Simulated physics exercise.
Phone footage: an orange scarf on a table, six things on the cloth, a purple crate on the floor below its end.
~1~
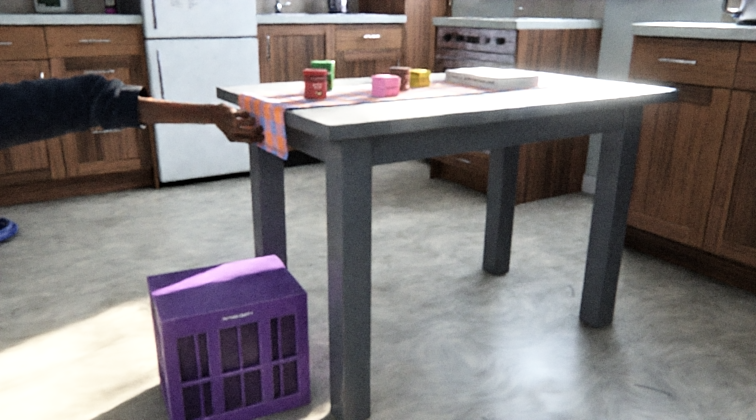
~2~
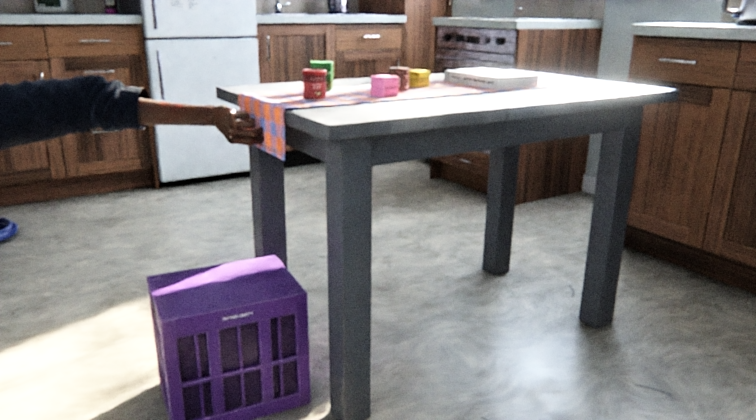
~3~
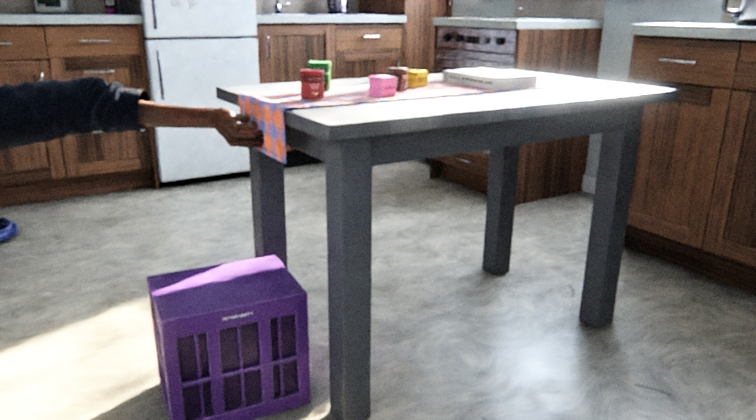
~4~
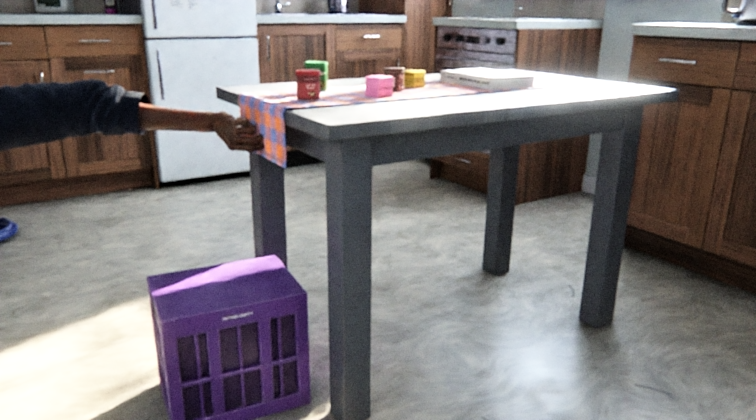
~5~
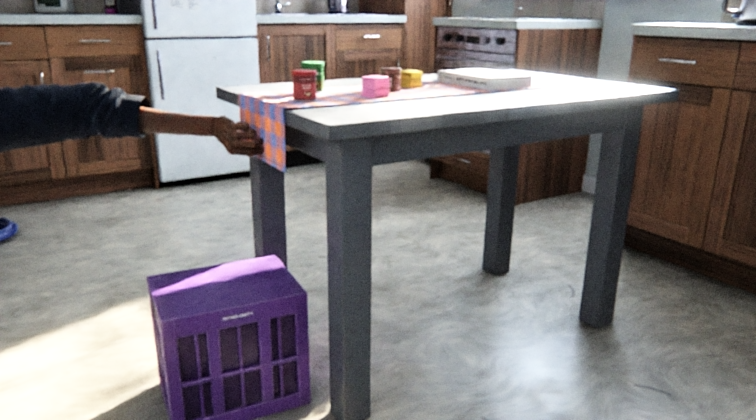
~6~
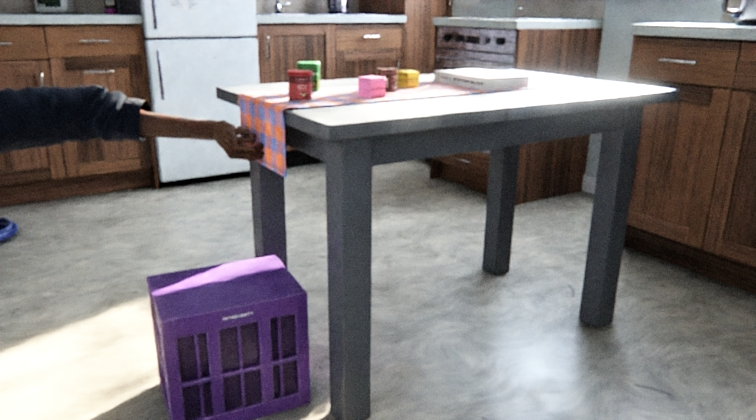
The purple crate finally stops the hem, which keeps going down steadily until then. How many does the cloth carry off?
This will send three of them over the edge.
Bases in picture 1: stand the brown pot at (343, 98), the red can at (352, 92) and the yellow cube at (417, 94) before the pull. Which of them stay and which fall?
Outcome: Brown pot falls away, red can falls away, yellow cube stays aboard.
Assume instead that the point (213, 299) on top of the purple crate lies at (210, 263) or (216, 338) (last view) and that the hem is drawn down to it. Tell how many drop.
In that event, 2 and 4.
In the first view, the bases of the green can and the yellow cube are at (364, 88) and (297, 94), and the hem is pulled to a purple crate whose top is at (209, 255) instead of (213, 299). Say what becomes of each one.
Result: Green can still there, yellow cube gone.
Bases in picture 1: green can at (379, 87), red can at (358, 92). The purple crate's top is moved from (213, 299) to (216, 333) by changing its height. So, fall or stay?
Result: Green can gone, red can gone.
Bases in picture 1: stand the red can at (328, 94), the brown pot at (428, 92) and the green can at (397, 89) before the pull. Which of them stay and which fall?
So, the red can ends up down, the brown pot makes it through, the green can makes it through.
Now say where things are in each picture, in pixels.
In the first picture, hem (287, 160); red can (315, 70); green can (322, 62); pink cube (385, 76); brown pot (400, 68); yellow cube (419, 70); top of the crate (213, 299).
In the second picture, hem (285, 161); red can (314, 70).
In the third picture, hem (286, 163); green can (320, 62).
In the fourth picture, hem (286, 168); pink cube (379, 77); top of the crate (213, 299).
In the fifth picture, hem (286, 172); brown pot (391, 68).
In the sixth picture, hem (286, 177); red can (300, 71); green can (308, 62); pink cube (372, 77); brown pot (387, 68); yellow cube (407, 71).
Soon after, hem near (264, 223); red can gone.
Then, hem on the crate; red can, green can and pink cube gone.
At rest, hem on the crate; red can, green can and pink cube gone. It carries off three.
